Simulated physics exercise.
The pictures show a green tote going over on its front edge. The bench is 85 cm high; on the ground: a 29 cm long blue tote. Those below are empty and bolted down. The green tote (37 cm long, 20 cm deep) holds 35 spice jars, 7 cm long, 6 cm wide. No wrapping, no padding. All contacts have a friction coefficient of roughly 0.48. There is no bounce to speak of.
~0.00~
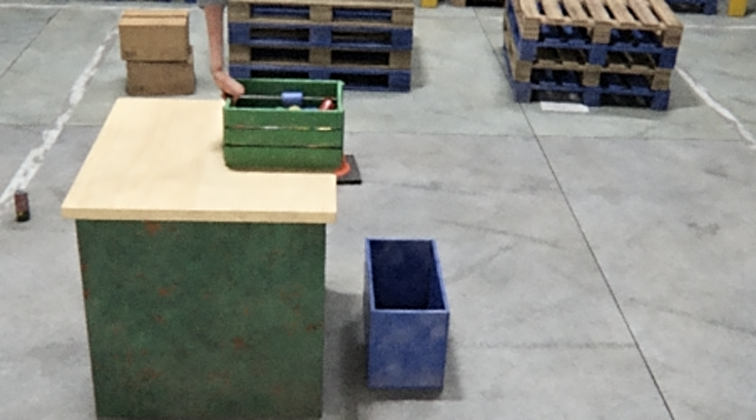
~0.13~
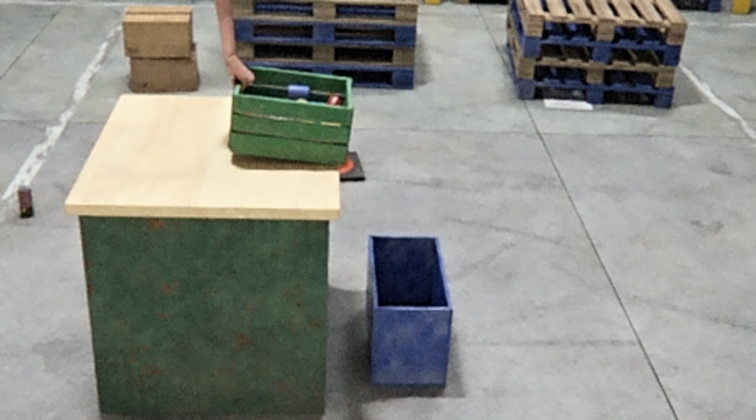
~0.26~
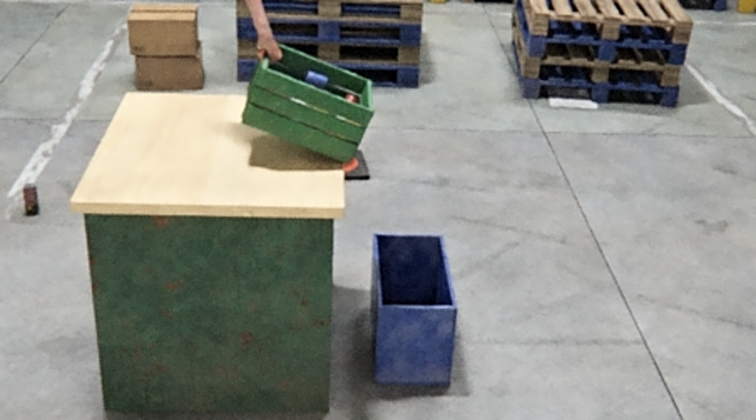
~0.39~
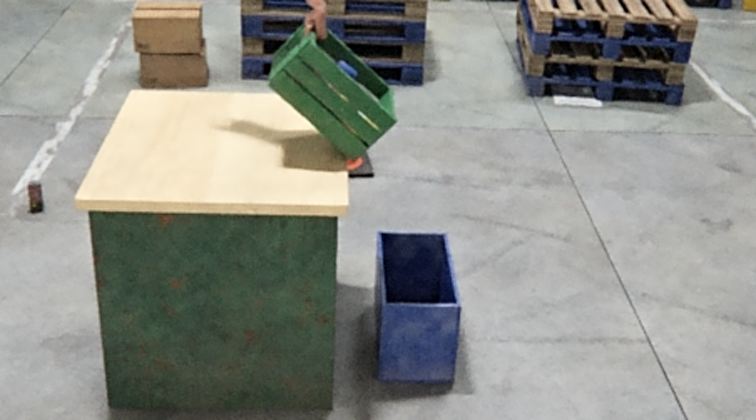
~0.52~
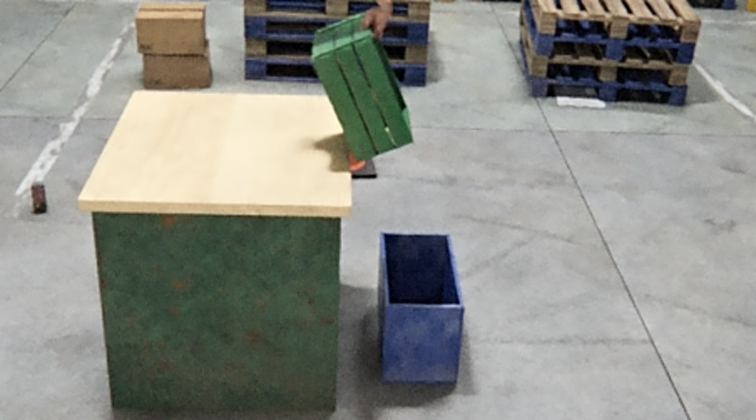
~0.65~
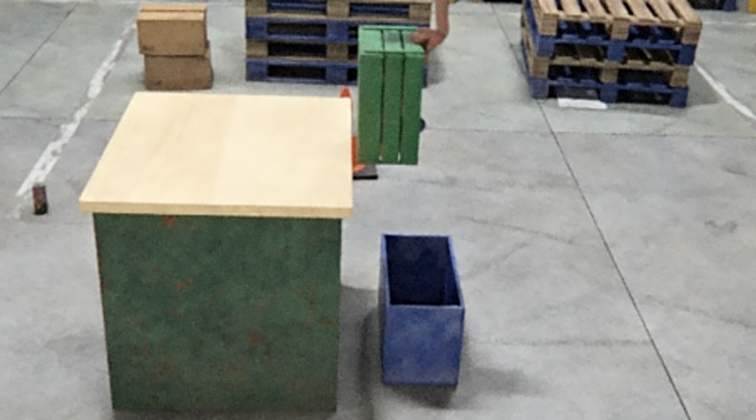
A green slatted tote being tilted by a hand from upright onto its side above a wooden-topped bench, beside a blue tote.
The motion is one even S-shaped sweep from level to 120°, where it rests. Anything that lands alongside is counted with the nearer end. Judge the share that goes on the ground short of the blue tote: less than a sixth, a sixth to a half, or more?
The share on the ground short of the blue tote is fewer than one in six.
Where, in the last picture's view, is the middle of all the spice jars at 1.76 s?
At about (466, 330).
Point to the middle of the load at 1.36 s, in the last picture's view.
Around (464, 333).
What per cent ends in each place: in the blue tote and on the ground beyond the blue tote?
Roughly 40 and 60 per cent.
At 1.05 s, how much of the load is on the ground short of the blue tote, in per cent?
Some 0 per cent by then.
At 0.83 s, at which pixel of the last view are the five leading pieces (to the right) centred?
Near (451, 153).
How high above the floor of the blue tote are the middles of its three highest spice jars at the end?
Some 16 cm.
After 0.83 s, tilt 113°; 28 still in the green tote and 7 in the air.
After 1.05 s, tilt 120°; 11 still in the green tote, 2 in the blue tote, 2 on the ground beyond the blue tote and 20 in the air.
After 1.36 s, tilt 120°; 2 still in the green tote, 5 in the blue tote, 17 on the ground beyond the blue tote and 11 in the air.
Outcome (at 1.76 s), 14 in the blue tote and 21 on the ground beyond the blue tote. Asked share, 0 of 35, 0 per cent.
